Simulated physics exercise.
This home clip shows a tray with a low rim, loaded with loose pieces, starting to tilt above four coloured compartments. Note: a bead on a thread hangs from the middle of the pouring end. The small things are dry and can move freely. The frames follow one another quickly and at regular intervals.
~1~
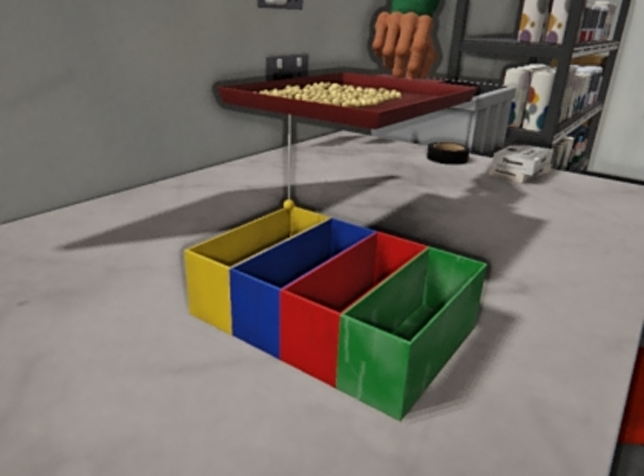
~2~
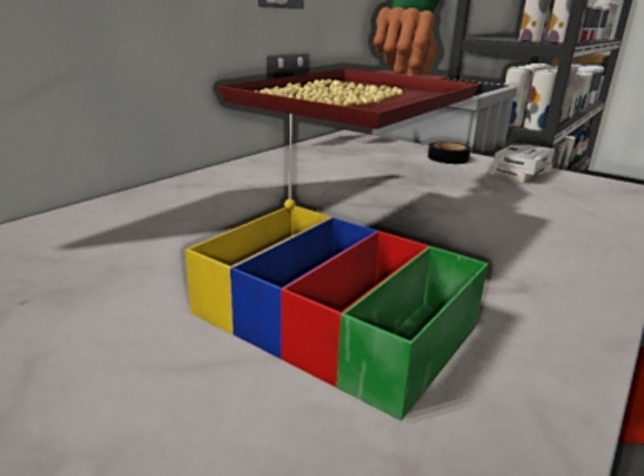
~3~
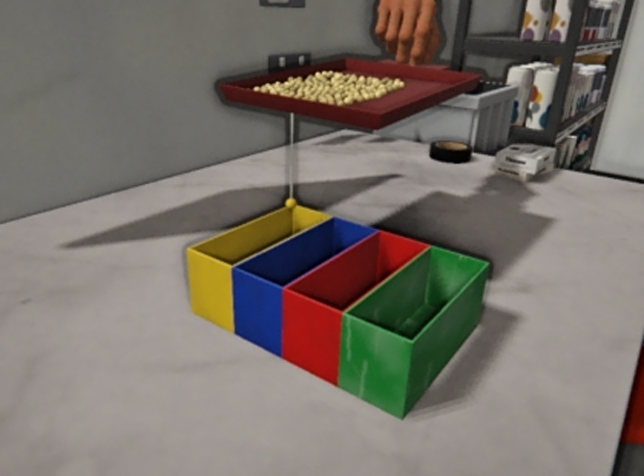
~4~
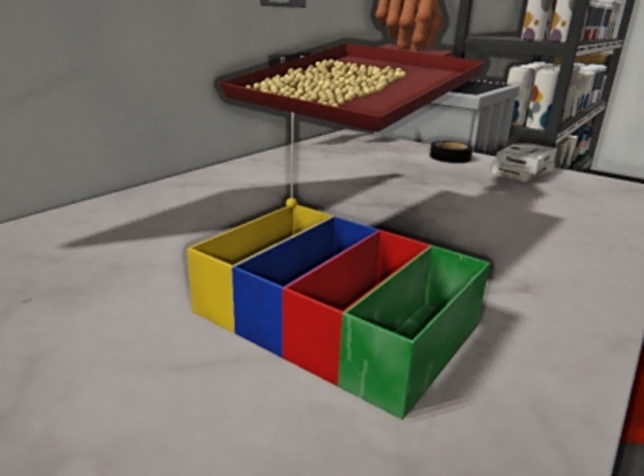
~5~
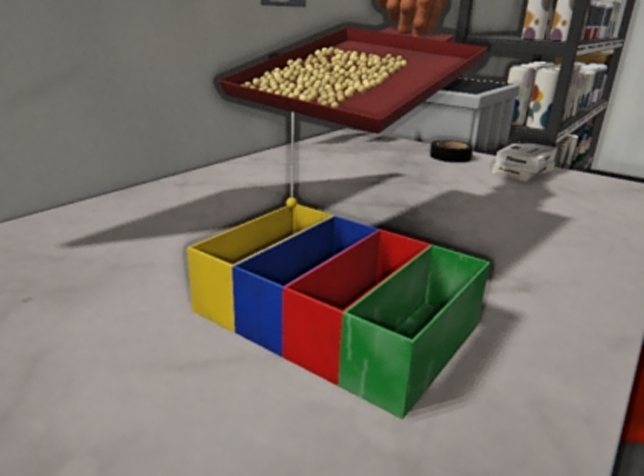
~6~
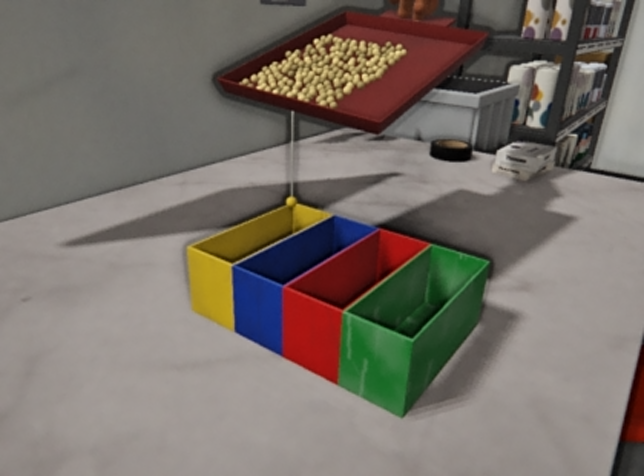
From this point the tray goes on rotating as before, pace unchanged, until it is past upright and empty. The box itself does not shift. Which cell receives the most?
The blue one.
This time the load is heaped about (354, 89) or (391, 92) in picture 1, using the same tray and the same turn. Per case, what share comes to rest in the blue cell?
Near 50 and 50 percent respectively.
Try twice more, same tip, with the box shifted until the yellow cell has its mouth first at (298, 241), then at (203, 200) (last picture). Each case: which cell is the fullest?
That blue cell, and then the cell in green.
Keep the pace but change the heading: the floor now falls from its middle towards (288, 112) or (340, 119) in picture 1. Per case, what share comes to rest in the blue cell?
You'd get 20 per cent the first time and 40 per cent the second time.
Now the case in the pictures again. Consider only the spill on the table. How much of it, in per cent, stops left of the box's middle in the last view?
Around 100 %.
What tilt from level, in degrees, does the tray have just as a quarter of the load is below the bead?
Approx. 95° from level.
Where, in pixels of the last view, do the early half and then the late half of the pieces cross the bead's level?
Around (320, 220), followed by around (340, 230).
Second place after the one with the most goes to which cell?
Next after the leader comes red.
Just after the last frame, tray tipped steeply; almost all on the tray; just a few in the red cell; just a few in the blue cell; just a few falling or outside the box.
A moment on, tray tipped past a quarter turn; about a tenth on the tray; roughly a quarter in the blue cell; roughly a quarter in the red cell; about a tenth in the yellow cell; roughly a quarter falling or outside the box.
Further on, tray tipped past a quarter turn; roughly half in the blue cell; roughly a third in the red cell; roughly a quarter in the yellow cell; about a tenth falling or outside the box.
When it is over, tray tipped past a quarter turn; roughly half in the blue cell; roughly a third in the red cell; roughly a quarter in the yellow cell; not one in the green cell; about a tenth outside the box.
